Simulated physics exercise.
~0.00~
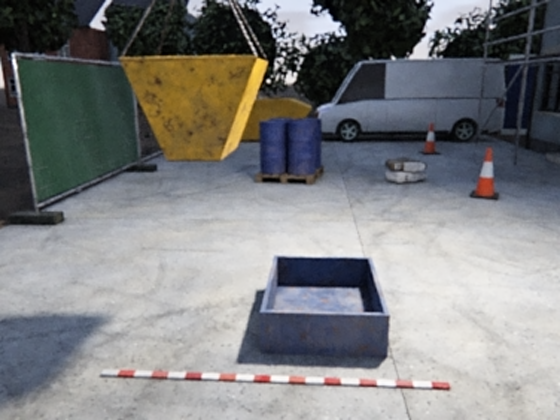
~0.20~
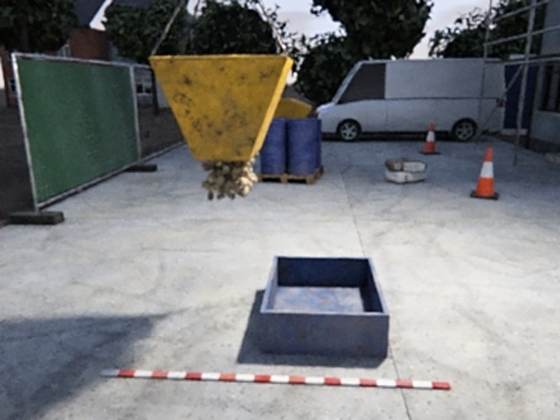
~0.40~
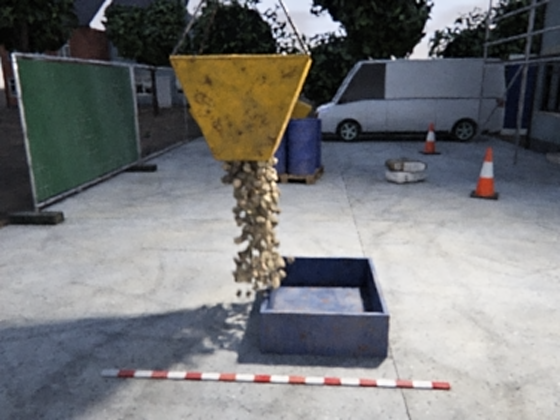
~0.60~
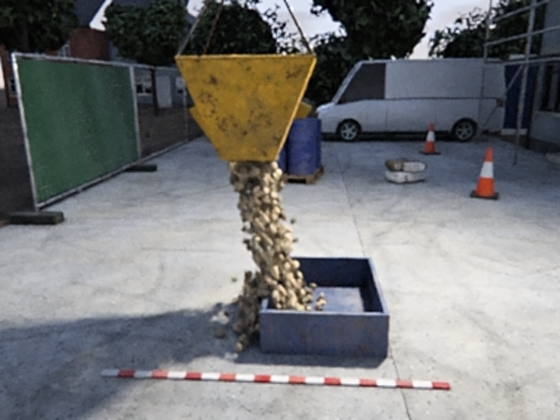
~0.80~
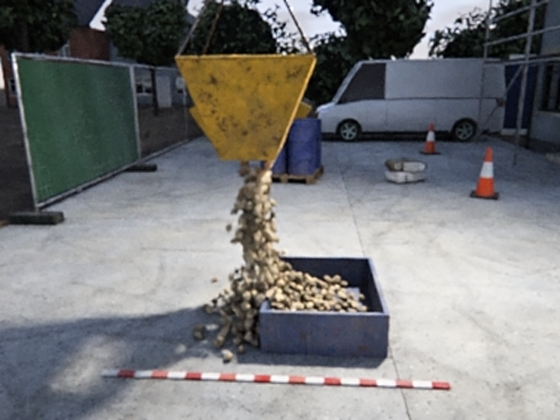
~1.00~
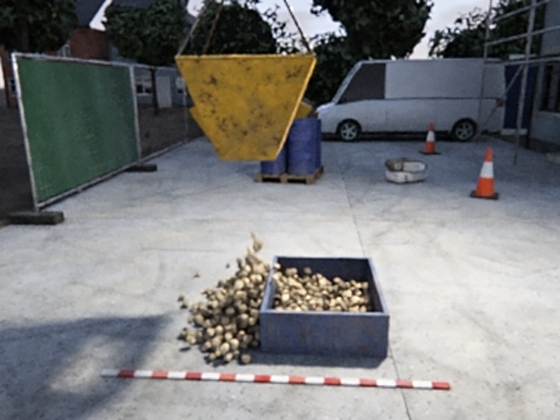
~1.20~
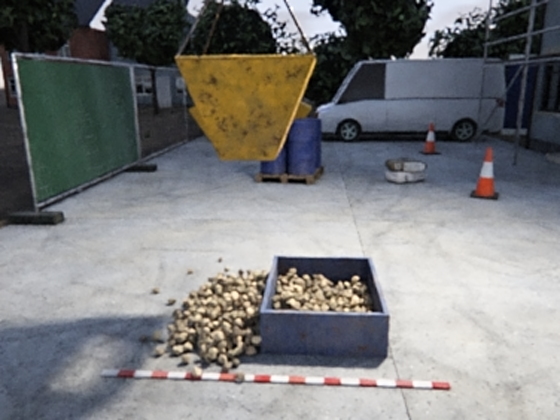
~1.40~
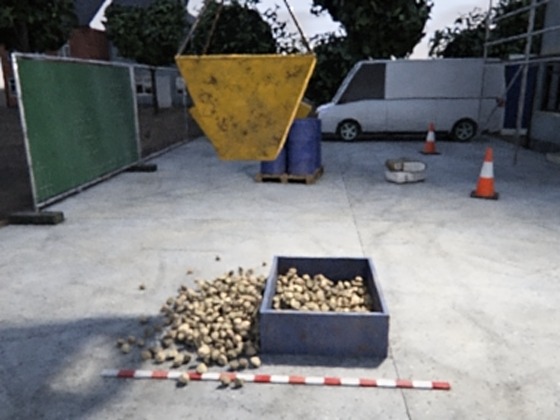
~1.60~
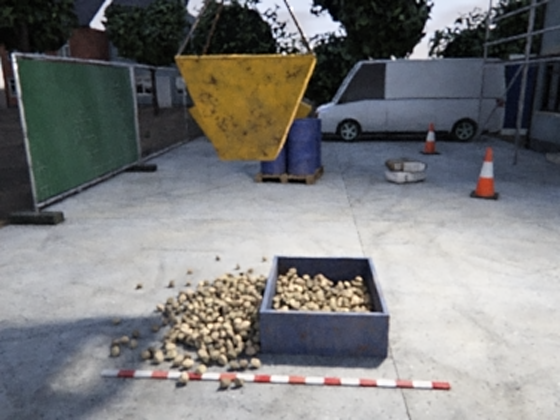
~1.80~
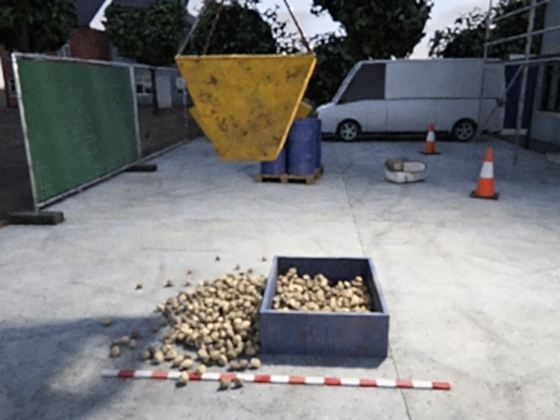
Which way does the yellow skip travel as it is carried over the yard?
It travels to the right, then comes to hang still above and a little to the left of the blue bin.
